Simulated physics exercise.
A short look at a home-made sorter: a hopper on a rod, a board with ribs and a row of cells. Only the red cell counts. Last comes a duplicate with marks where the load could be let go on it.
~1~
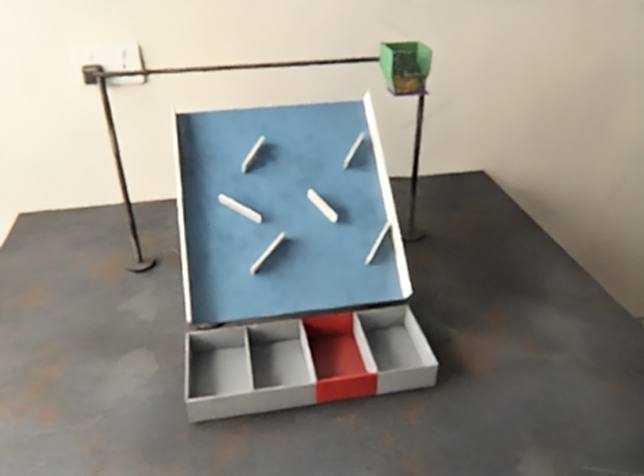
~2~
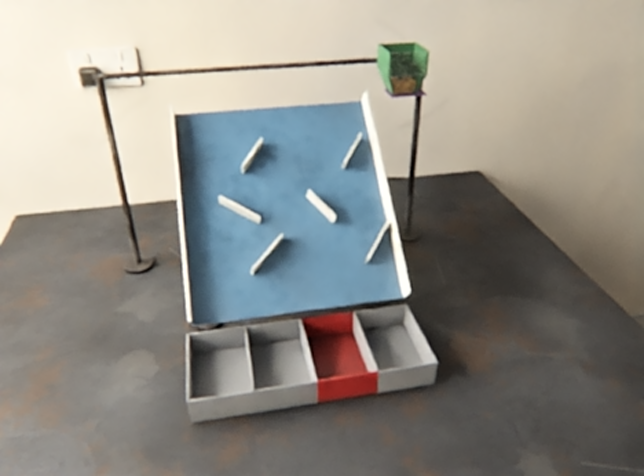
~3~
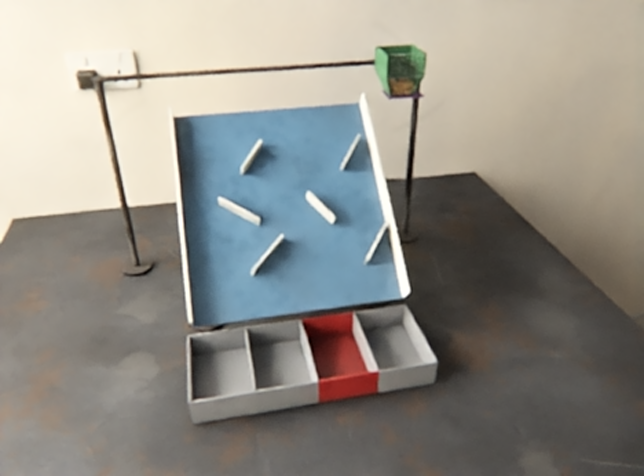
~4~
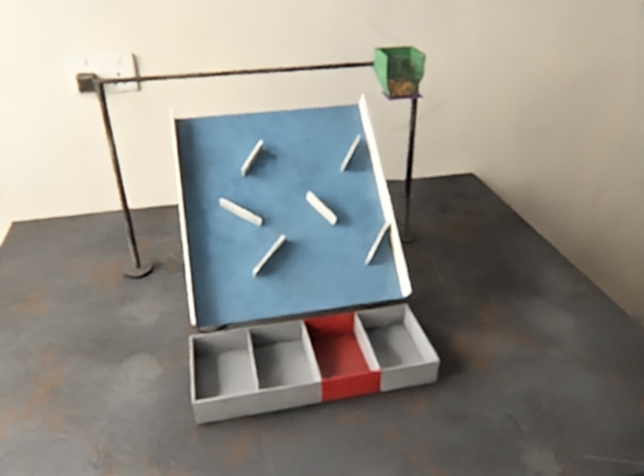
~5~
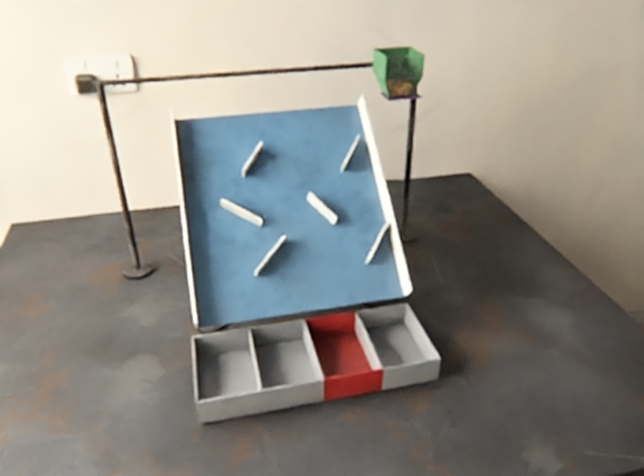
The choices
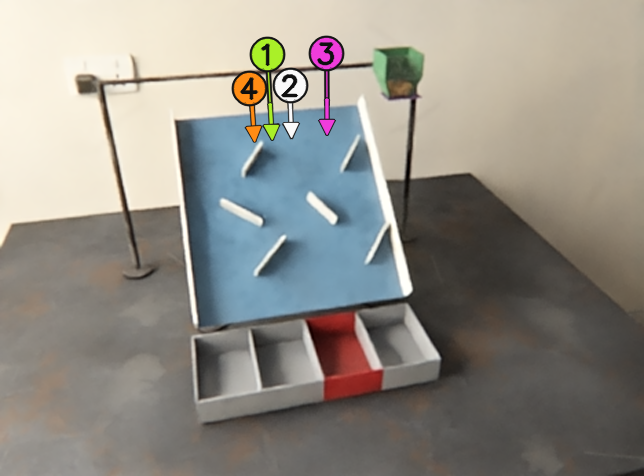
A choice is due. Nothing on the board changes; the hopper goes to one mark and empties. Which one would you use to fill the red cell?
Mark 3.
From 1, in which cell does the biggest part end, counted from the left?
It is the third one.
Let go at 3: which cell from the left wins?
It is the third one.
On the marked copy, mark 1 meets the board at (271, 134); mark 2 meets the board at (291, 132); mark 3 meets the board at (327, 129); mark 4 meets the board at (254, 136).
With 1, close to half in the red cell, close to a third in other cells, a small share outside the box.
With 2, close to half in the red cell, close to a third in other cells, a small share outside the box.
With 3, the bulk in the red cell, close to a quarter in other cells.
With 4, close to a third in the red cell, close to half in other cells, a small share outside the box.
